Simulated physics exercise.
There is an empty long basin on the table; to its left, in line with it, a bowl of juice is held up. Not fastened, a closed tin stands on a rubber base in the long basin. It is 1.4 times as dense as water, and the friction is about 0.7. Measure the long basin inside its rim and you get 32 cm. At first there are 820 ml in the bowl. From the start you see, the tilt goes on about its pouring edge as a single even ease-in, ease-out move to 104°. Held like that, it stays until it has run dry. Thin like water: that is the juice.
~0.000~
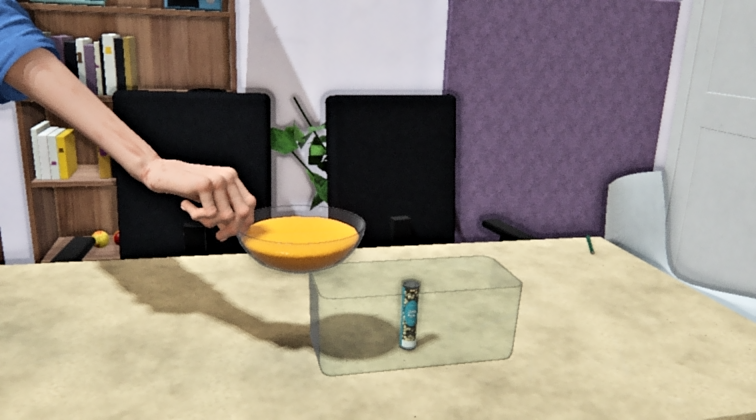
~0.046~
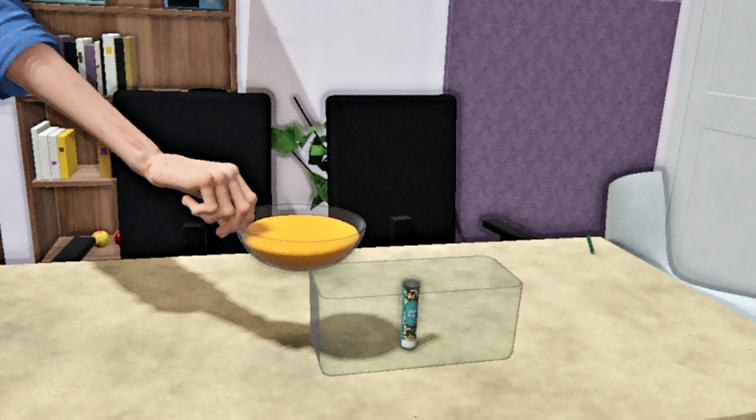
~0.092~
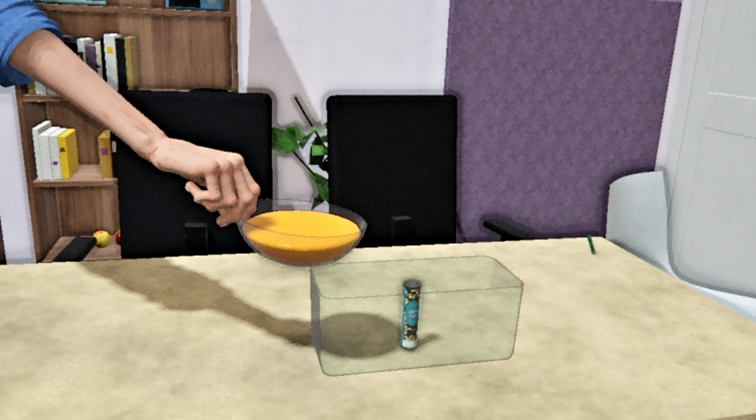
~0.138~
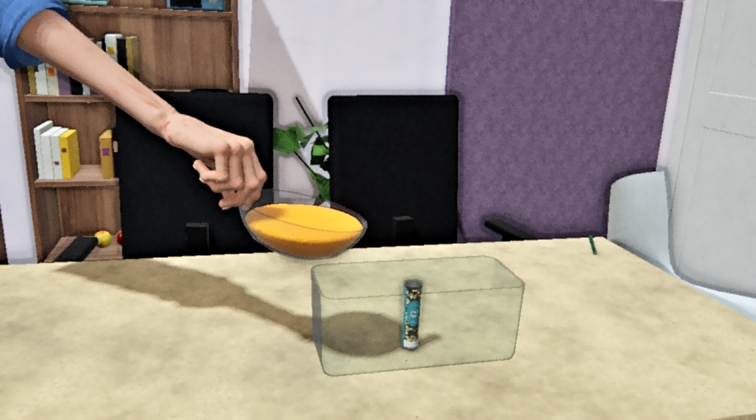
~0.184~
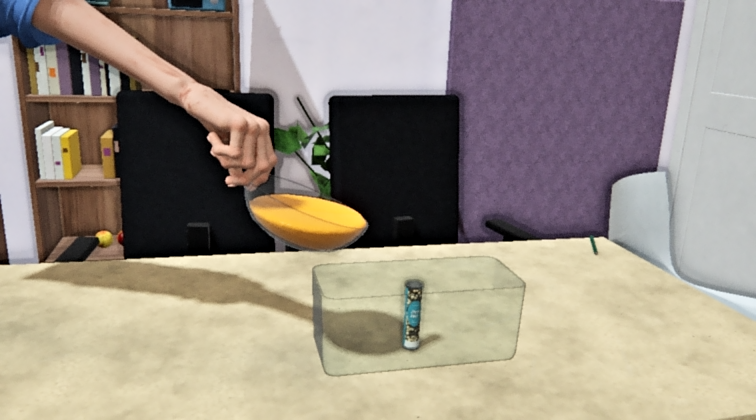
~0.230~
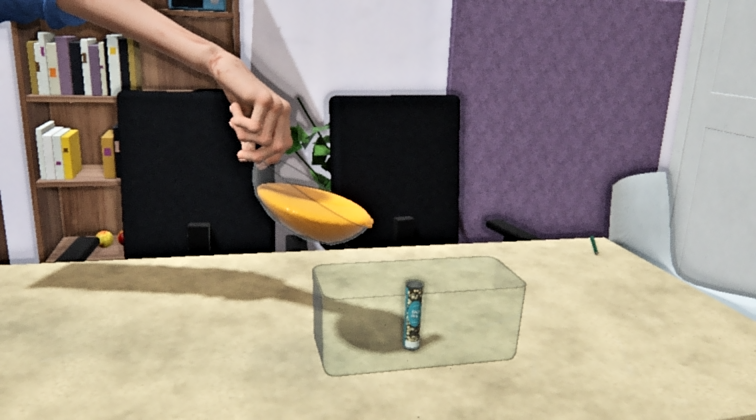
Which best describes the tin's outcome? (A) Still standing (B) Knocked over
A, still standing.
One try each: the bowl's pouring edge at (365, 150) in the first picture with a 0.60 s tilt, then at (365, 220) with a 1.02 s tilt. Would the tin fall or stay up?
Run one: It tumbles. Run two: It does not tip.
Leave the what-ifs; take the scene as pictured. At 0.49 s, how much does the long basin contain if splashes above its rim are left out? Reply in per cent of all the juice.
At that time the basin holds about 22 per cent of the liquid.
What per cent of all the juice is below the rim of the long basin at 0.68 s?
Near 92 per cent of the total.
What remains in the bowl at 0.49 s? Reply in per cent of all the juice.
I'd put it near 10 percent.
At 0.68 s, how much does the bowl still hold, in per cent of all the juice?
Around 0 in a hundred.
After 0.49 s the tilt is 96° and 10 per cent is still to pour; the tin stands where it began.
After 0.68 s the tilt is 104° and 0 per cent is still to pour; the tin stands where it began.
After 0.88 s the tilt is 104° and 0 per cent is still to pour; the tin stands where it began.
After 1.10 s the tilt is 104° and 0 per cent is still to pour; the tin stands where it began.
In the end the tin stands where it began.
